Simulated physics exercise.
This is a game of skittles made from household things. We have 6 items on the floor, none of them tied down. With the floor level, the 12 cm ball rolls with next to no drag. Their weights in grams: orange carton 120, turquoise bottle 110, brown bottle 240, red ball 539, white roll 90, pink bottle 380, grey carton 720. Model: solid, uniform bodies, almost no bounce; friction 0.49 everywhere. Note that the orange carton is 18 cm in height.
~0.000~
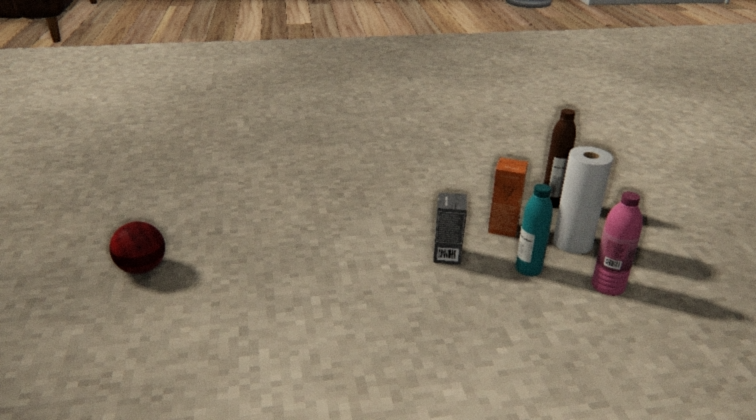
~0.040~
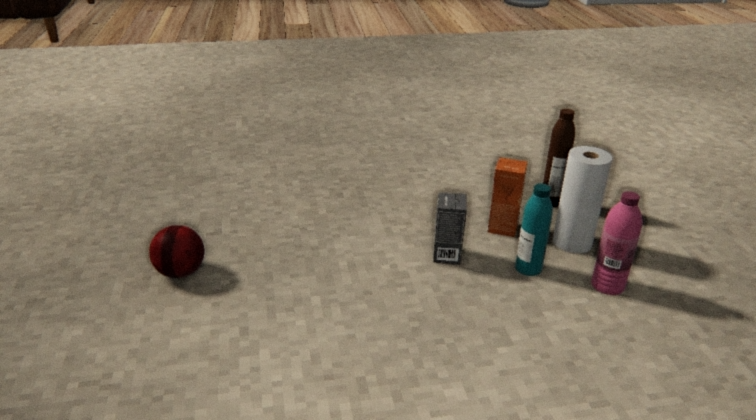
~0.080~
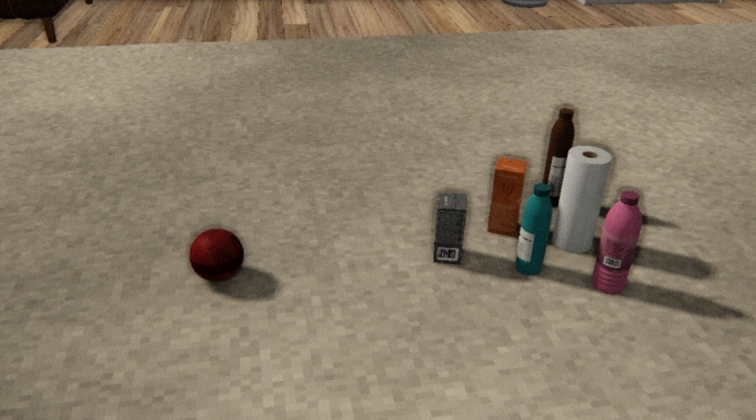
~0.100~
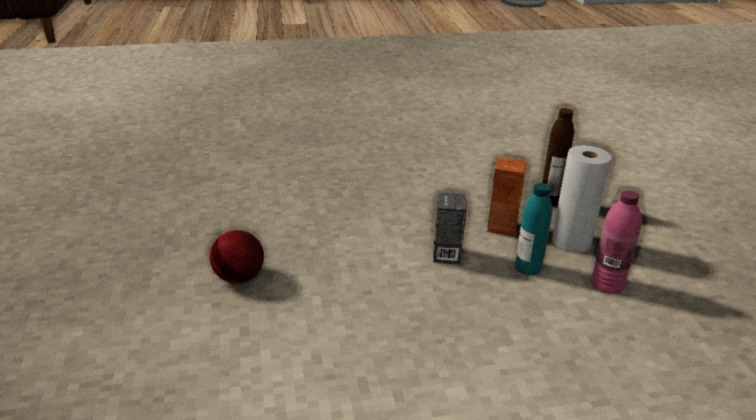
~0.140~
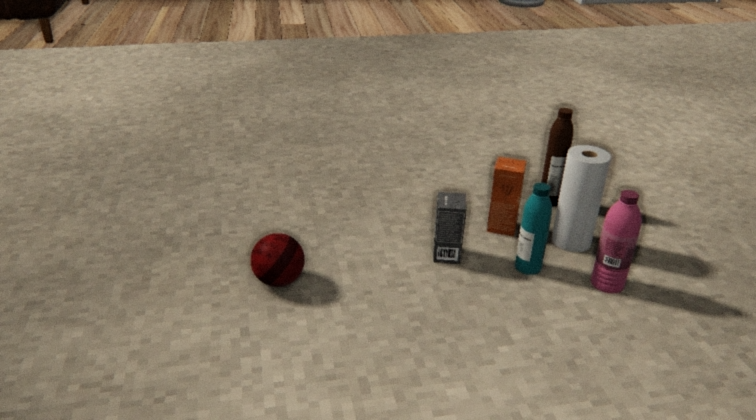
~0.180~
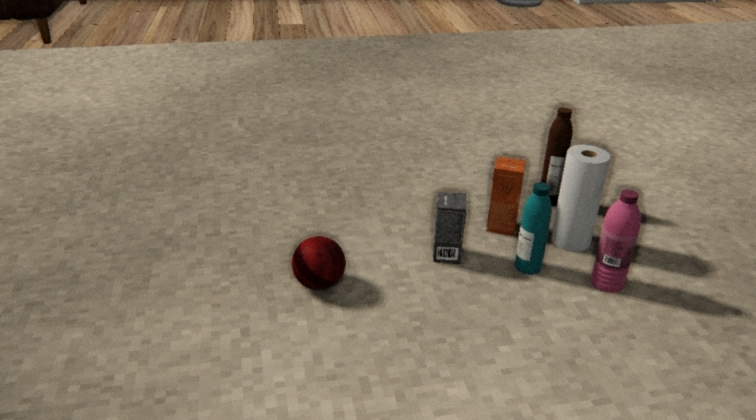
At the start, a red ball sits at the left of a beige carpet, with two cartons, three bottles and a white roll standing grouped at the right. The ball then rolls rightward across the carpet, narrowing the gap to the grey carton, while the standing objects stay still.
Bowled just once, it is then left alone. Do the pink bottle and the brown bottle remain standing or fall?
Result: Pink bottle: Over. Brown bottle: Up.
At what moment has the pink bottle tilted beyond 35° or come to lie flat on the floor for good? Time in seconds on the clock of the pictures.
That first happens close to 0.7 seconds.
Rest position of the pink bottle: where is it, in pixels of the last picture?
Close to (649, 236).
After 0.68 s, ball 146 cm along; pink bottle leaning 32° near (640, 222).
After 1.28 s, pink bottle on its side near (647, 236).
By the end (1.9 s), tipped over on the floor, pink bottle; the other 5 in place, give or take 8 cm. Seen from the same camera at the end, pink bottle near (649, 236), brown bottle near (556, 157).
